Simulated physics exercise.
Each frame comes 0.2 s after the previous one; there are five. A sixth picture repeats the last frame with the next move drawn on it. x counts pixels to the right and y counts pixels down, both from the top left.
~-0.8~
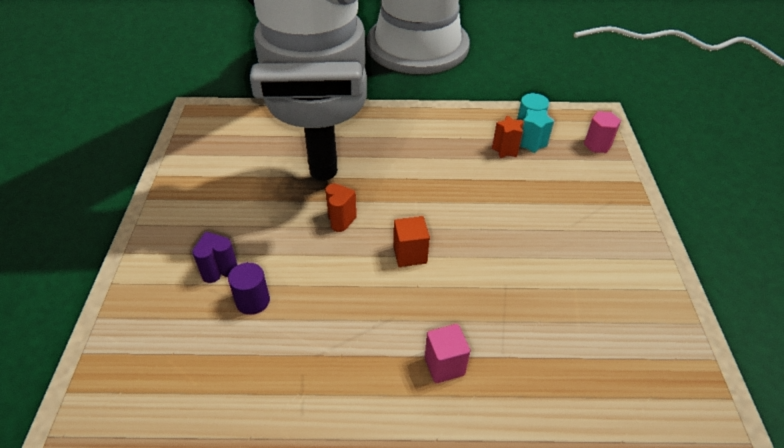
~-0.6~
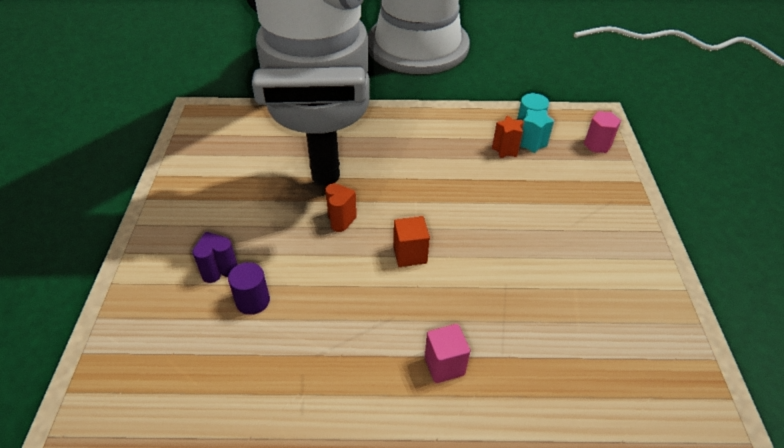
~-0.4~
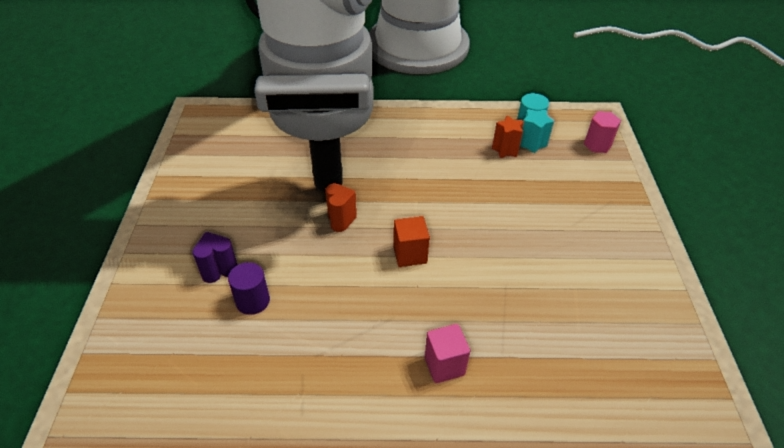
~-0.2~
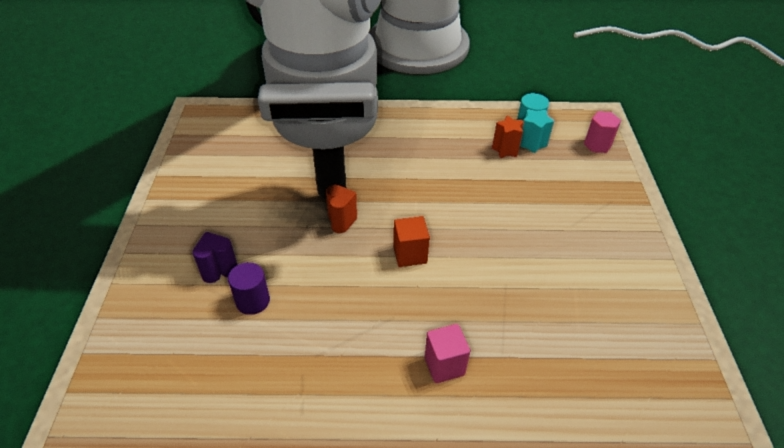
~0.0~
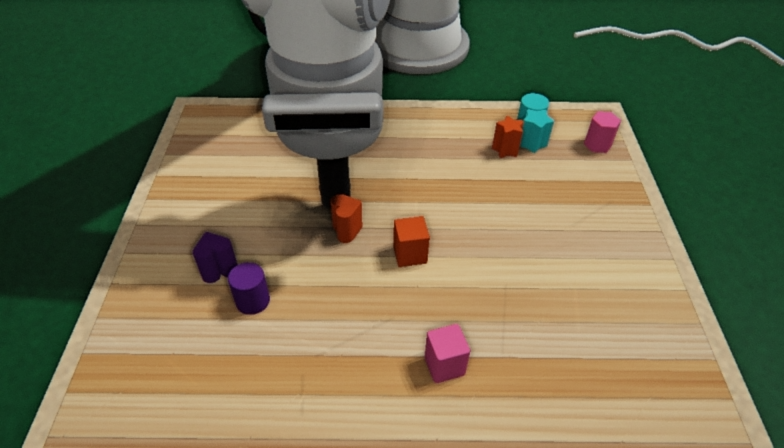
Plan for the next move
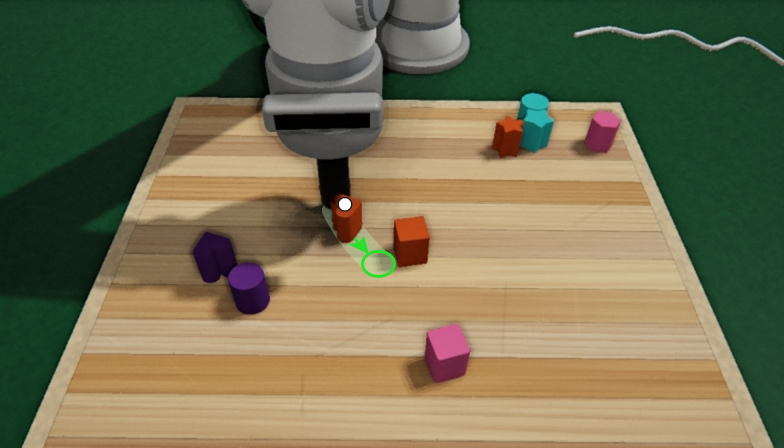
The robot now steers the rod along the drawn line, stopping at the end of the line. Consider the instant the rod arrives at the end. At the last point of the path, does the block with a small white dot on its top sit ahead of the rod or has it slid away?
The rod should keep driving it forward.
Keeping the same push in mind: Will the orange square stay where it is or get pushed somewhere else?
It stays put.
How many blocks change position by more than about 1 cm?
I'd say one block gets moved.
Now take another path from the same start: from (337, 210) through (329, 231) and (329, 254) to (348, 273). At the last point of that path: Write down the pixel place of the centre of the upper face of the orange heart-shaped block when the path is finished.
Somewhere near (374, 237).
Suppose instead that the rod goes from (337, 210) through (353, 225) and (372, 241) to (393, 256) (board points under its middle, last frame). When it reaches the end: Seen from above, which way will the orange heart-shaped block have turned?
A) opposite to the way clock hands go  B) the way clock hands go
Option B.
Path on the board, from (337, 210) by way of (347, 228) and (361, 246) to (378, 264); the dot is on the orange heart-shaped block.
The first path, step by step. Halfway along, rod (353, 228); orange heart-shaped block (366, 233).
At the end, rod (378, 254); orange heart-shaped block (392, 262); orange square in place.
